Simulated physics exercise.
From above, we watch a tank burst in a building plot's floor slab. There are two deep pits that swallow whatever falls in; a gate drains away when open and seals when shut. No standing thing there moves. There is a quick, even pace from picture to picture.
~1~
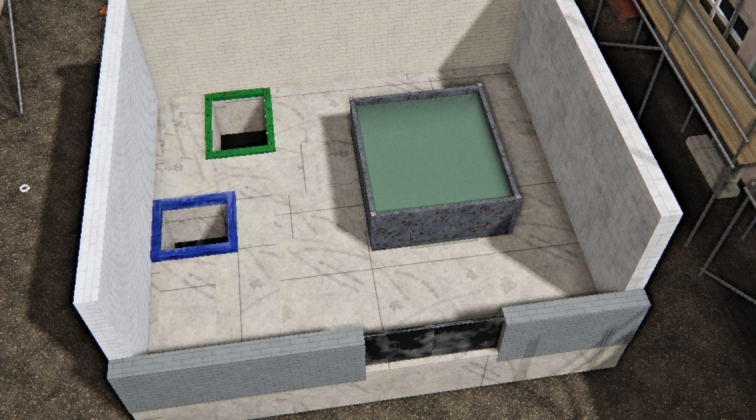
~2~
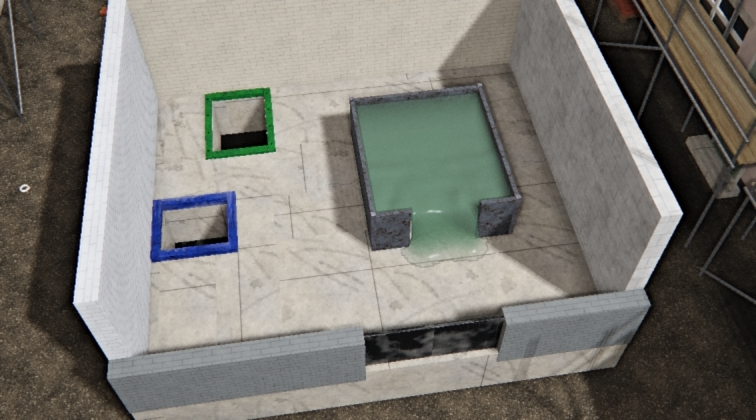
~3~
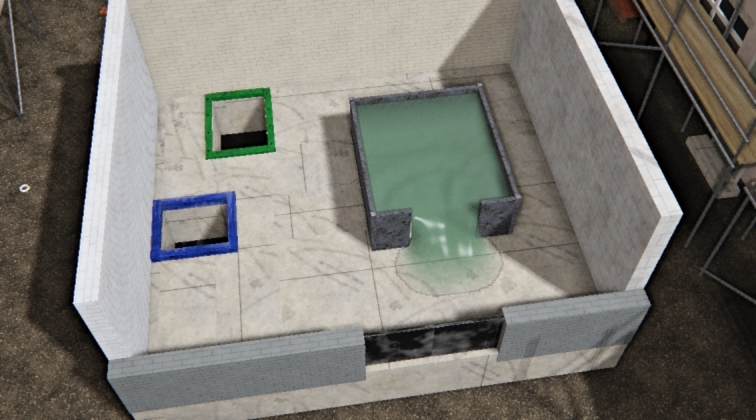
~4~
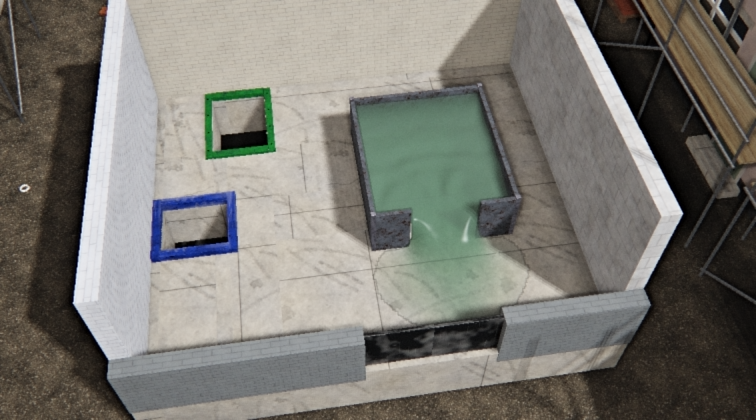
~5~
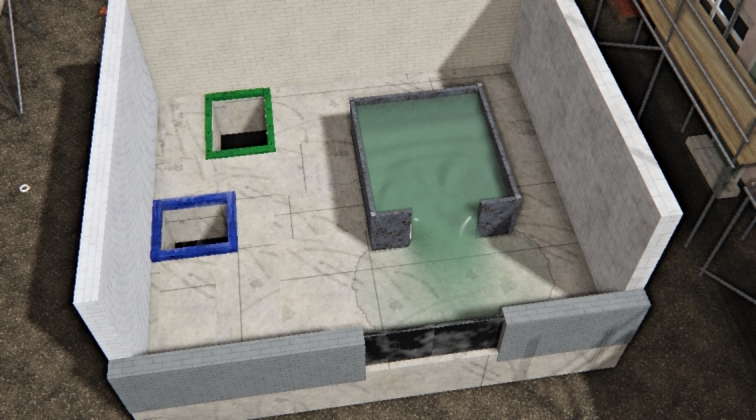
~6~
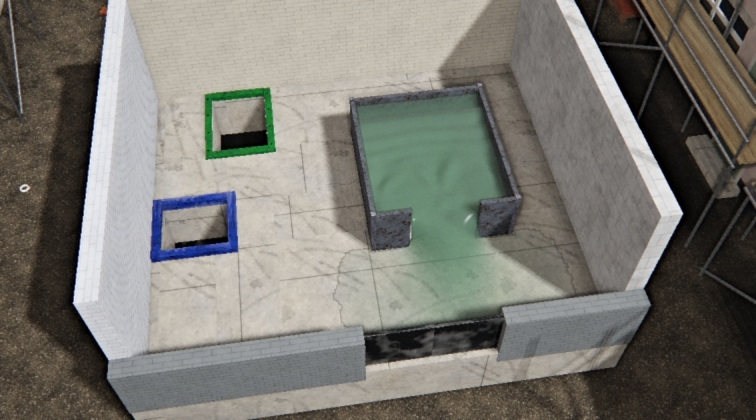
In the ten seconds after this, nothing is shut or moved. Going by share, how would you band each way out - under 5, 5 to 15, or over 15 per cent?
In order: The gate gets a mere sliver - short of five per cent, the blue pit gets a medium chunk - five to fifteen per cent, the green pit gets a medium chunk - five to fifteen per cent.
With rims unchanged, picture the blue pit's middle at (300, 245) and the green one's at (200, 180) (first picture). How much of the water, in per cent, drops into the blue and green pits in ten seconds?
Roughly, in per cent: Blue 0, green 20.
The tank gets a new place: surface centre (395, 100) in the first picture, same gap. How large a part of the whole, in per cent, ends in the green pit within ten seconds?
I'd put the green pit at 2 per cent of the whole.
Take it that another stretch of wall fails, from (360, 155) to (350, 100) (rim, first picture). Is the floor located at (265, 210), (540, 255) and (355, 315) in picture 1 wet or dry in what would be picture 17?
Well, the first is hit by the spill, the next missed by the spill, the last missed by the spill.
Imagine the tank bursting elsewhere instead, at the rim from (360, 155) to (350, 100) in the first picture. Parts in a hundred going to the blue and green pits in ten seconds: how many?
Blue 15 %, green 40 %.
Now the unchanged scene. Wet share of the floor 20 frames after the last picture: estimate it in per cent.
About 60 %.
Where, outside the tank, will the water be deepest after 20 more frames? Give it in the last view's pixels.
My best guess is roughly (500, 66).
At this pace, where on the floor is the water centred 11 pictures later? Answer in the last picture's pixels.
Centre: Close to (430, 237).
A moment on, water covers 20 % of the floor; the gate 0 %, the blue pit 0 %, the green pit 0 %.
Next, water covers 40 % of the floor; the gate 0 %, the blue pit 0 %, the green pit 0 %.
Then, water covers 60 % of the floor; the gate 0 %, the blue pit 2 %, the green pit 0 %.
Later, water covers 90 % of the floor; the gate 0 %, the blue pit 5 %, the green pit 1 %.
In the end, water covers 100 % of the floor; the gate 0 %, the blue pit 7 %, the green pit 10 %.
